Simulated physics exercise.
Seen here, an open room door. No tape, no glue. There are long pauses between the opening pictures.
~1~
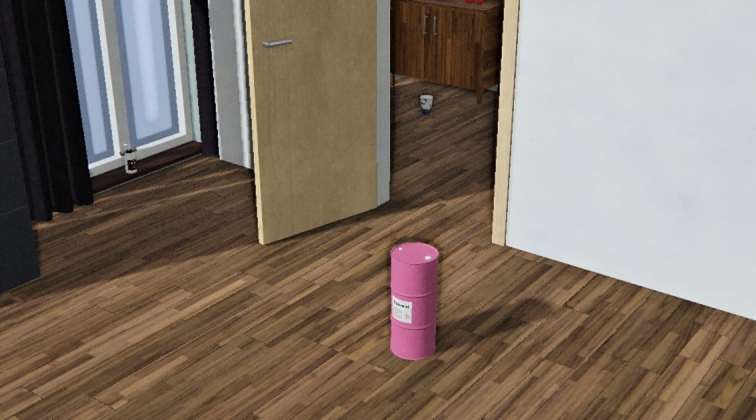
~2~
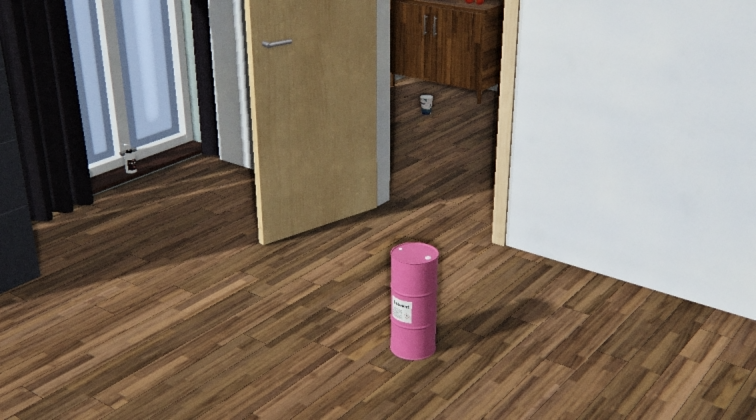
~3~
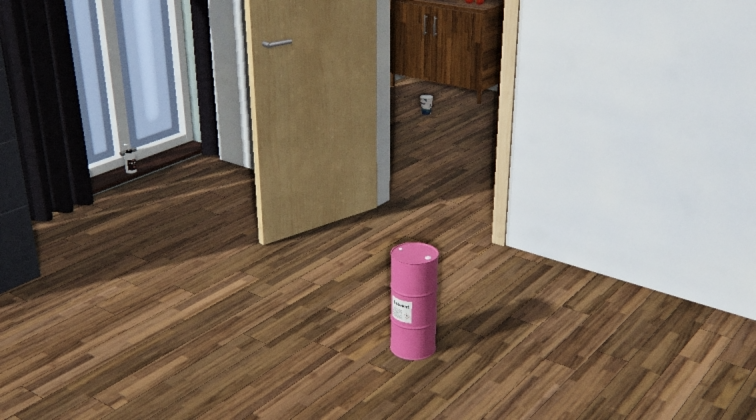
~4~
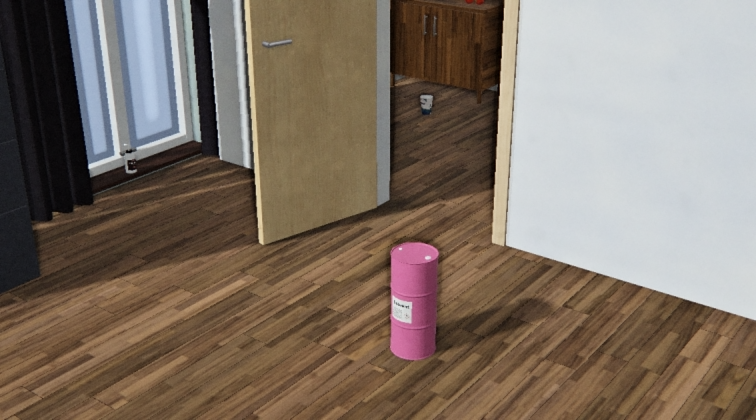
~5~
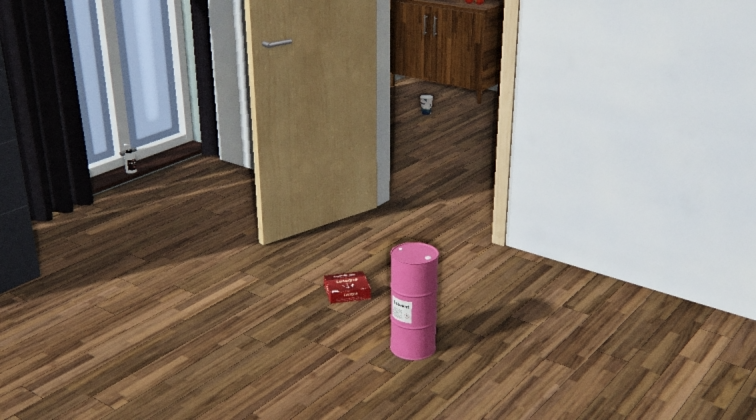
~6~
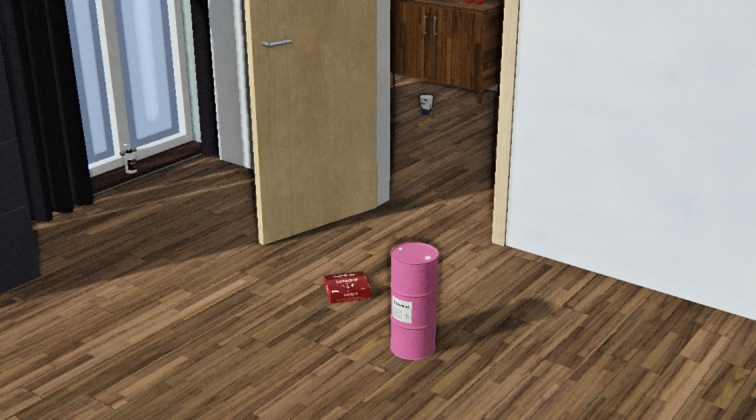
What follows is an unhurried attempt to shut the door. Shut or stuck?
The door closes.
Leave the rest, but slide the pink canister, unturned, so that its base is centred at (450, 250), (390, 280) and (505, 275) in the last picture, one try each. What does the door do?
First try: It is blocked; second try: It closes; third try: It closes.
Then, 0.50 s later than the last frame, open by 84°.
Then, 0.80 s later than the last frame, open by 60°.
Then, 1.10 s later than the last frame, open by 34°.
Then, 1.40 s later than the last frame, open by 7°.
When it is over, open by 0°; both as before. End places, in pixels of the last picture, red packet near (347, 287).
